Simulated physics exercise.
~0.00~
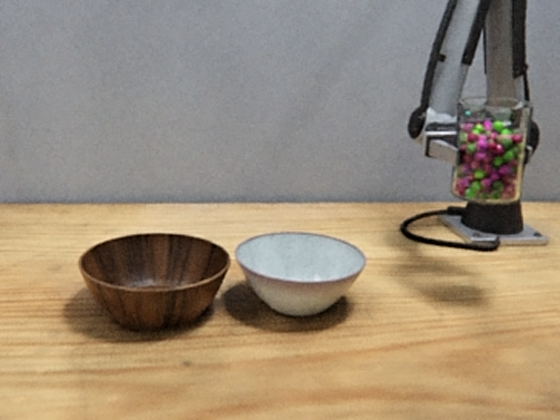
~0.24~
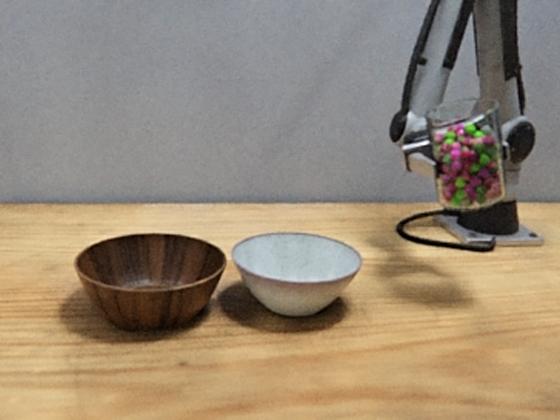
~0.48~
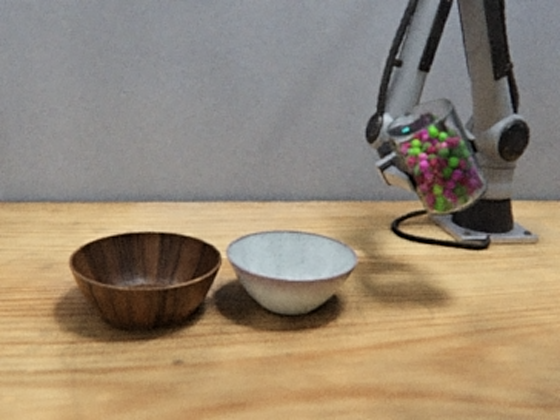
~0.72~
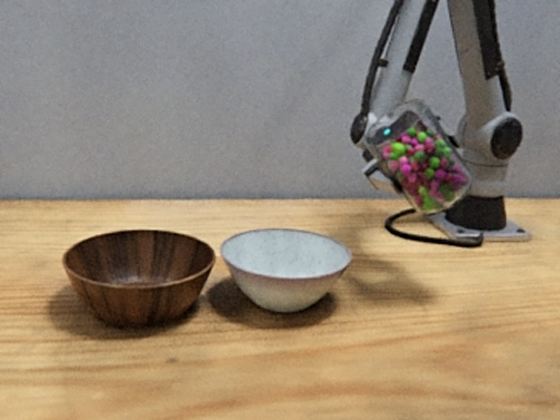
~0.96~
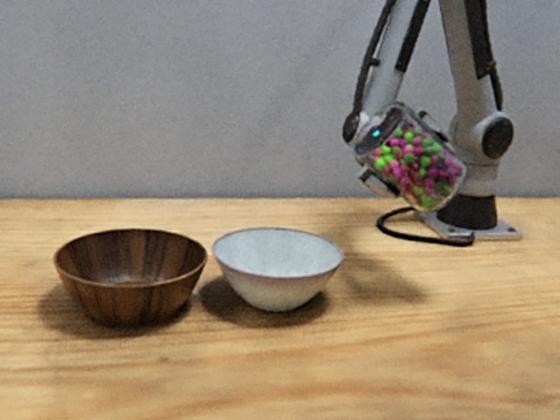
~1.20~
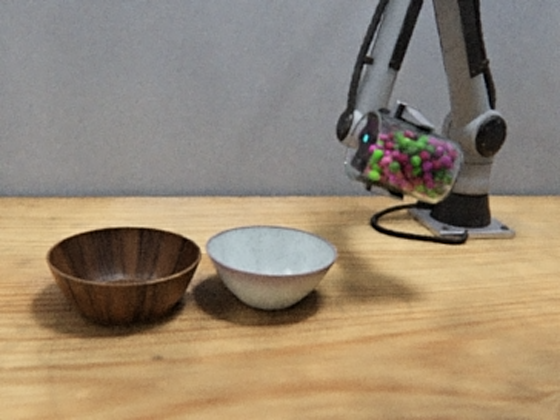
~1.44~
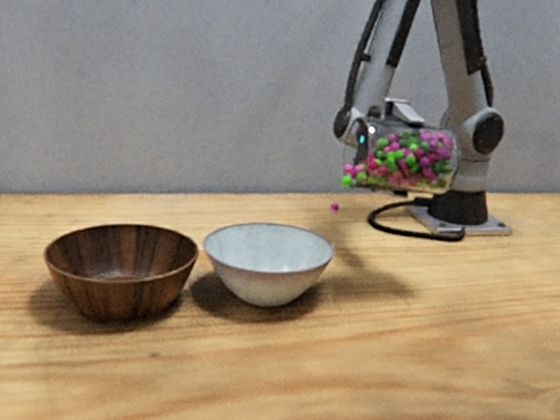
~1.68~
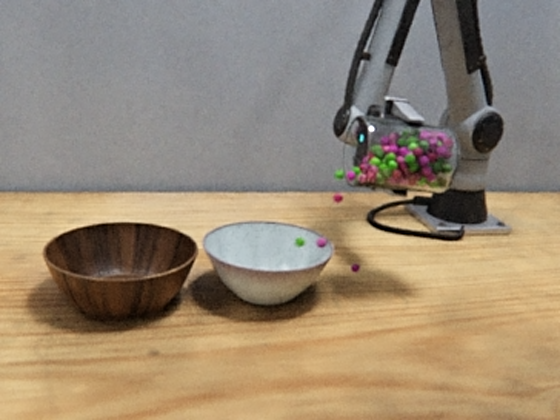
The clip shows a robotic arm tipping a clear cup of pink and green sweets leftward onto its side, near a pale bowl and a dark wooden bowl. A few sweets spill towards the pale bowl, one dropping to its right, while most remain in the cup.
